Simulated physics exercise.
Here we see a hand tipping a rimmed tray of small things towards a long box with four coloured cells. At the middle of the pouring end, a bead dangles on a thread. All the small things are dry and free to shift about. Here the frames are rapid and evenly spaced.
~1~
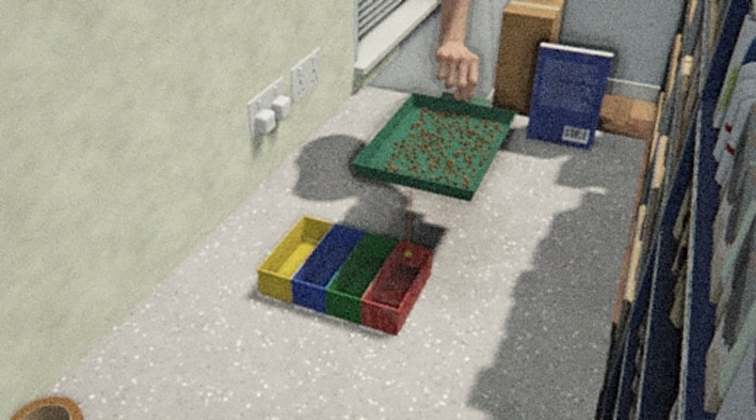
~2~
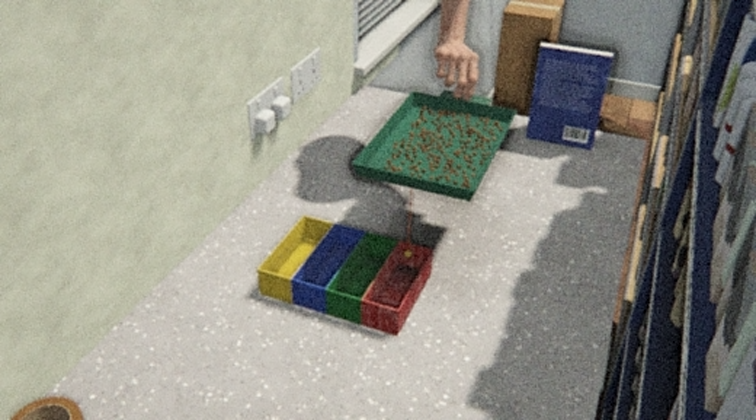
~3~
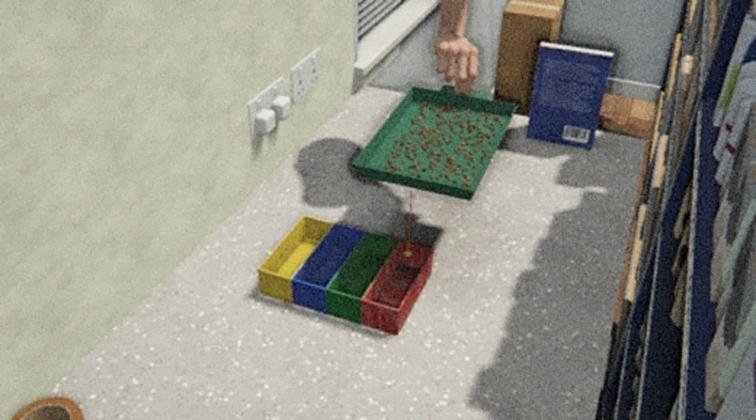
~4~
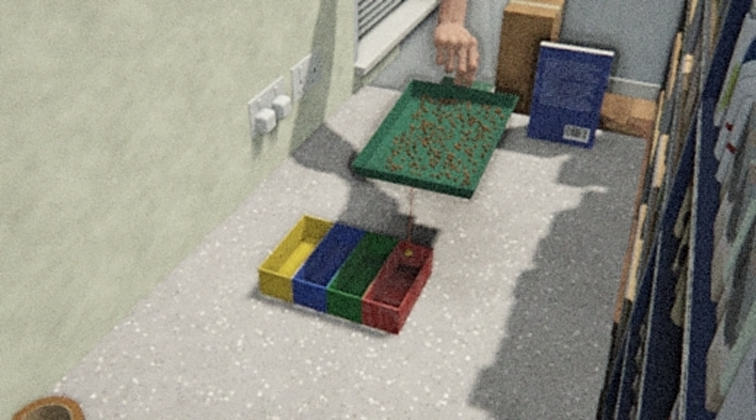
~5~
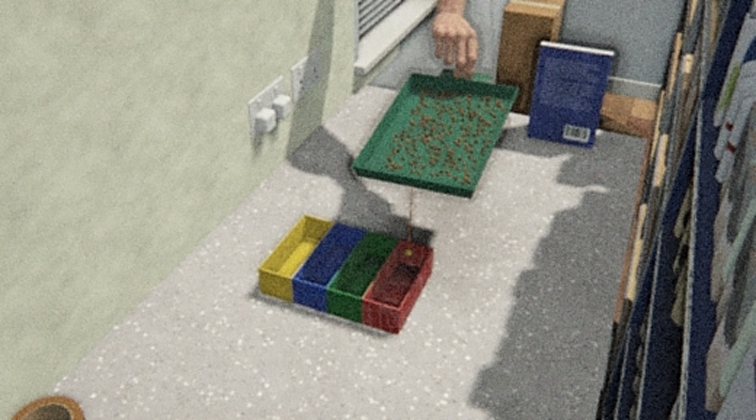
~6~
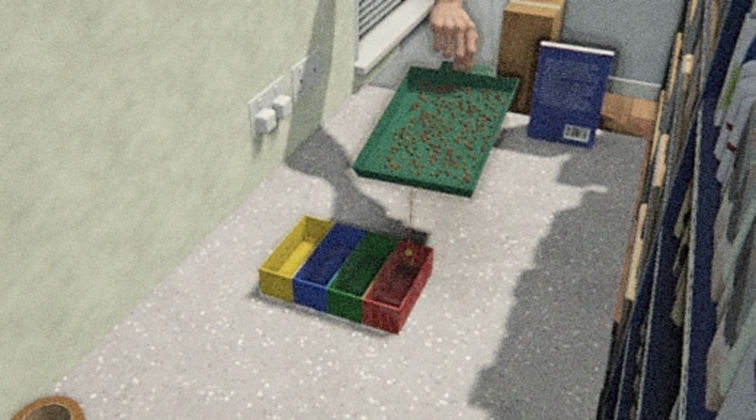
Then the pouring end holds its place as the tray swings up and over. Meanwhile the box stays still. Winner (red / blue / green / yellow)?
Green.
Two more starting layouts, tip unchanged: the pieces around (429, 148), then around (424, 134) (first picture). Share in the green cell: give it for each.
About 50 %, then about 60 %.
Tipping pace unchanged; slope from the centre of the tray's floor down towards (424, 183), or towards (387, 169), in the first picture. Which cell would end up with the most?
So the first one goes to the red cell and the second to the green one.
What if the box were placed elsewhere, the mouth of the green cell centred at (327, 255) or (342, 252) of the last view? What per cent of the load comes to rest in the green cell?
20 per cent the first time, 40 per cent the second time.
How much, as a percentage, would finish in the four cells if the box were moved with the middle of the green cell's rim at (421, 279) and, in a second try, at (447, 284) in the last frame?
Around 100 percent the first time, around 60 percent the second.
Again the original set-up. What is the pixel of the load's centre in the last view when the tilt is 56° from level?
Somewhere around pixel (393, 176) in the last picture.
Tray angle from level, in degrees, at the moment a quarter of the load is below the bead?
My estimate is some 105 degrees.
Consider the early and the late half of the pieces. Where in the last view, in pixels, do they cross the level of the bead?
First around (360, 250), afterwards around (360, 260).
Soon after the last picture, tray tipped steeply; nearly all on the tray; a stray few falling or outside the box.
A little later, tray tipped right over; most on the tray; a stray few in the green cell; a stray few in the blue cell; a stray few in the red cell; a small part falling or outside the box.
Later still, tray tipped past a quarter turn; about half in the green cell; about a quarter in the blue cell; about a quarter in the red cell; a stray few in the yellow cell; a stray few falling or outside the box.
At rest, tray tipped past a quarter turn; about half in the green cell; about a quarter in the blue cell; about a quarter in the red cell; a stray few in the yellow cell; a stray few outside the box.
